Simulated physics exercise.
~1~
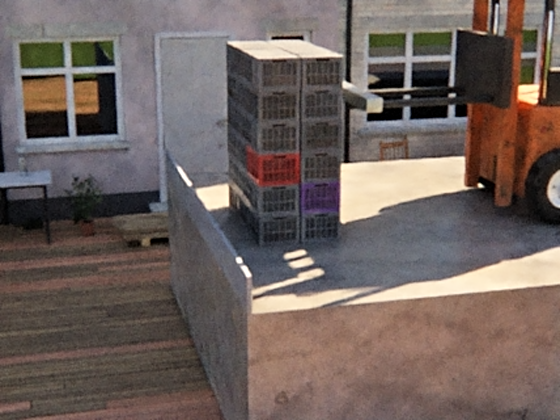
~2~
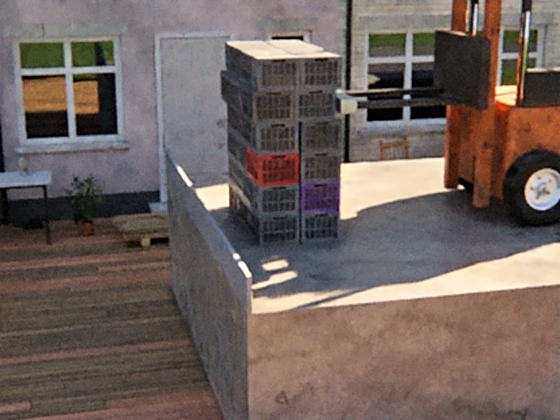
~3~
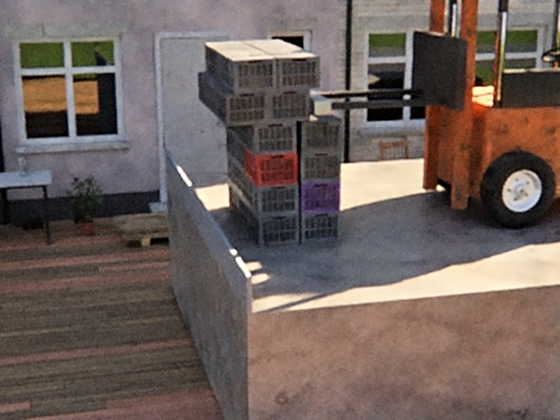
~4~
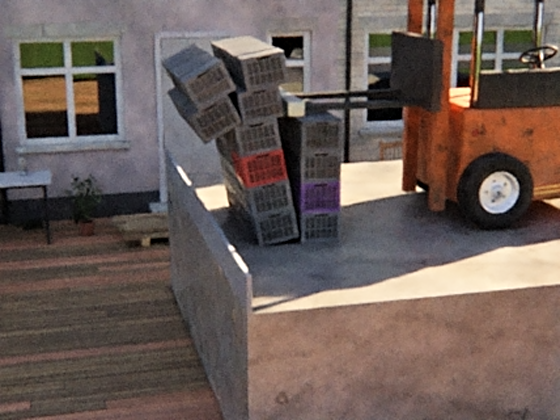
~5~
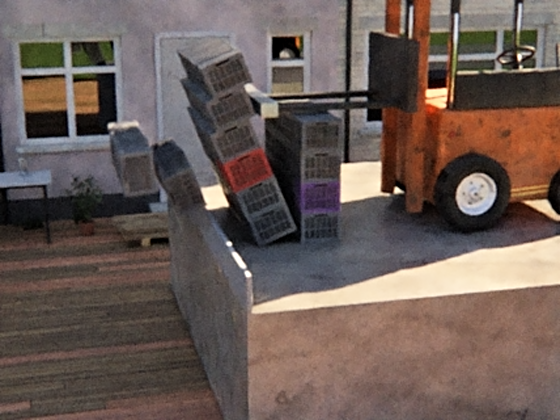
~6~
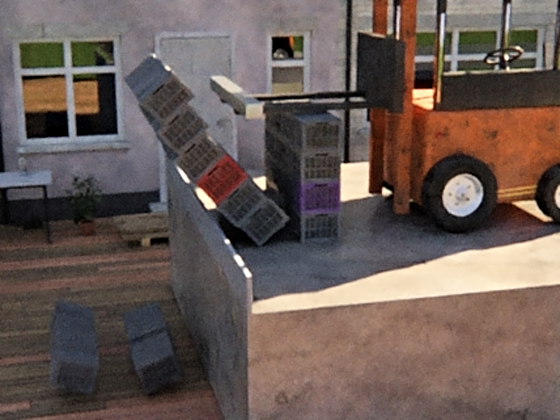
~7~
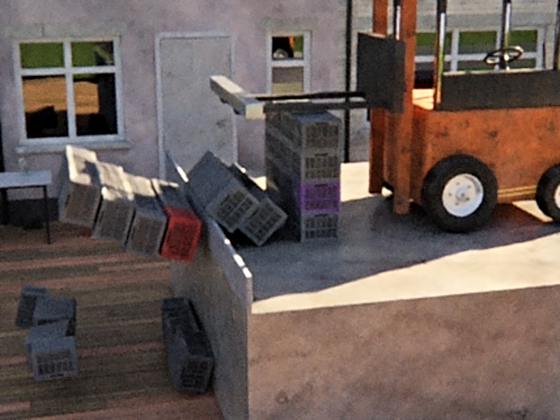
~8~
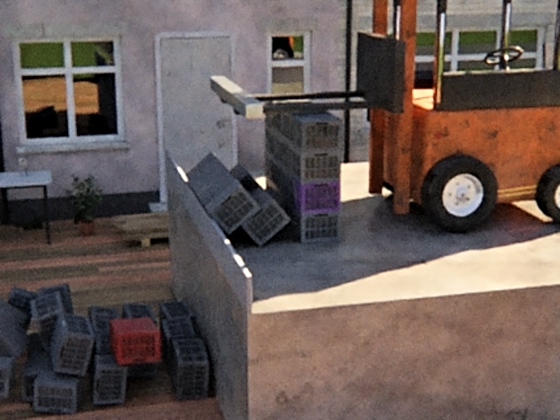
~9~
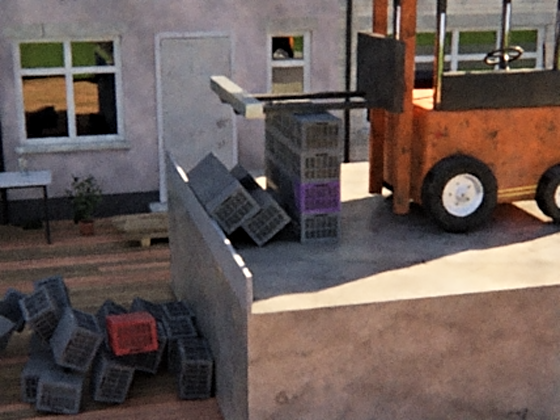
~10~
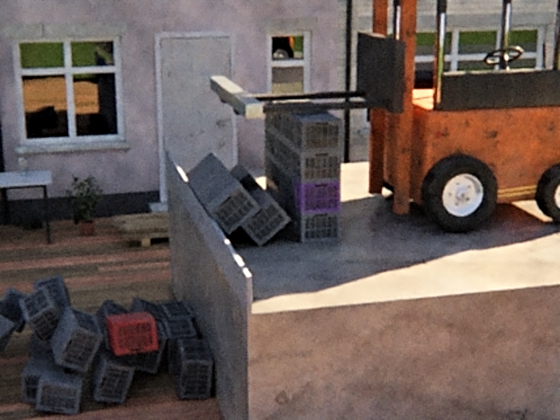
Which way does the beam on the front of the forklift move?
The beam moves to the left, into the stack of crates, and then stops.
